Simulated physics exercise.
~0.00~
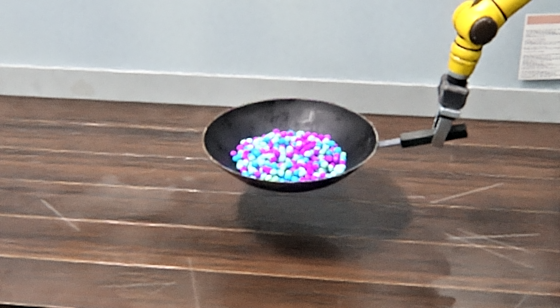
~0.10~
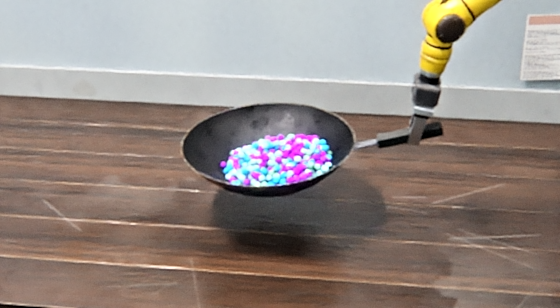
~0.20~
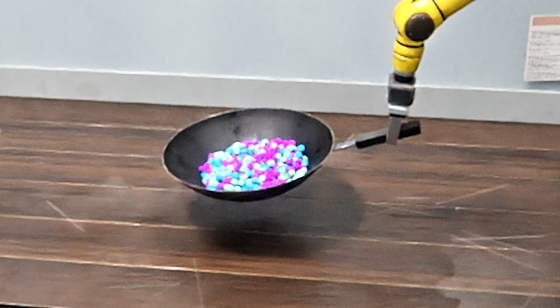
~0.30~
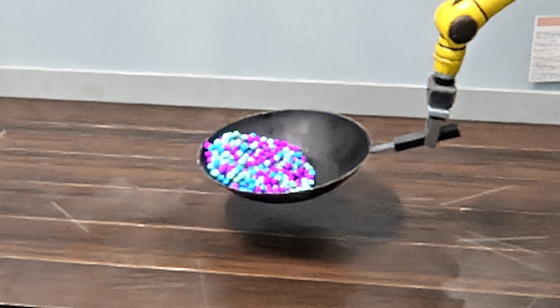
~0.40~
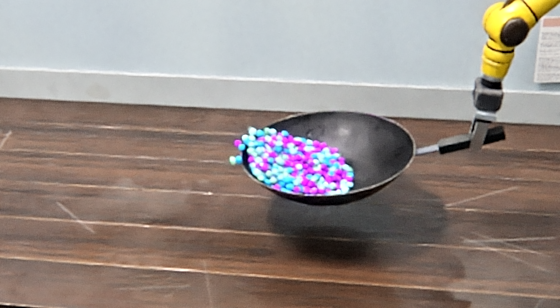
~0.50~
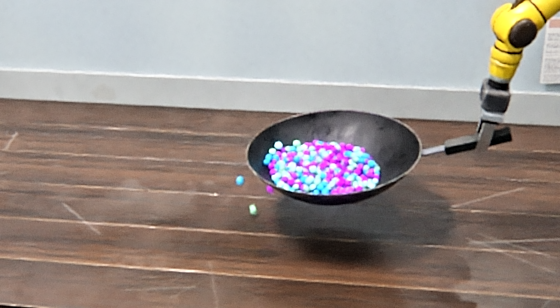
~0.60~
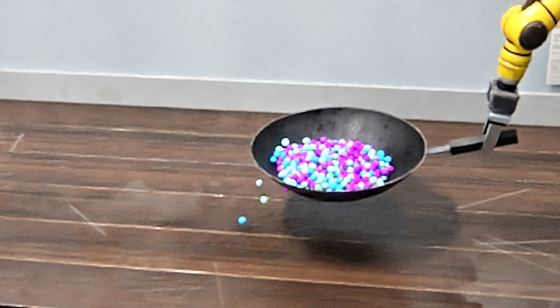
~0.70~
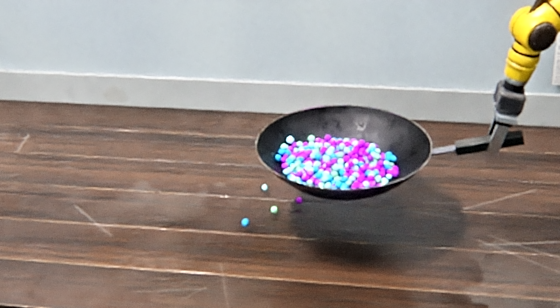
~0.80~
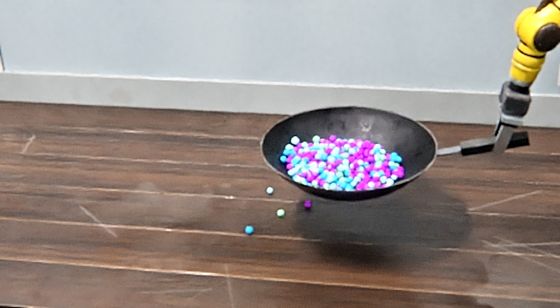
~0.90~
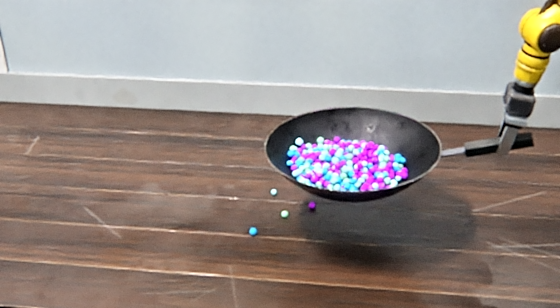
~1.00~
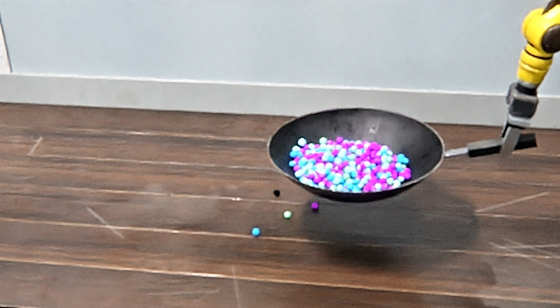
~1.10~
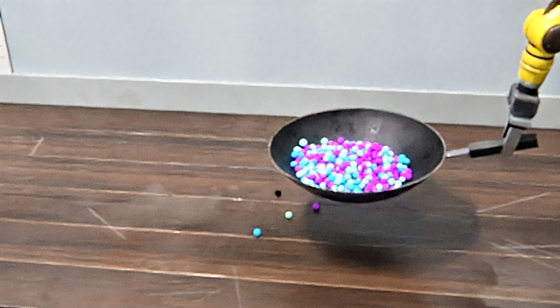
The video shows a yellow robot arm holding a black wok of pink, blue and white round sweets above a dark wooden surface, moving it left, then right. The sweets slide toward the left rim and four spill out, coming to rest below while the others stay in the wok.
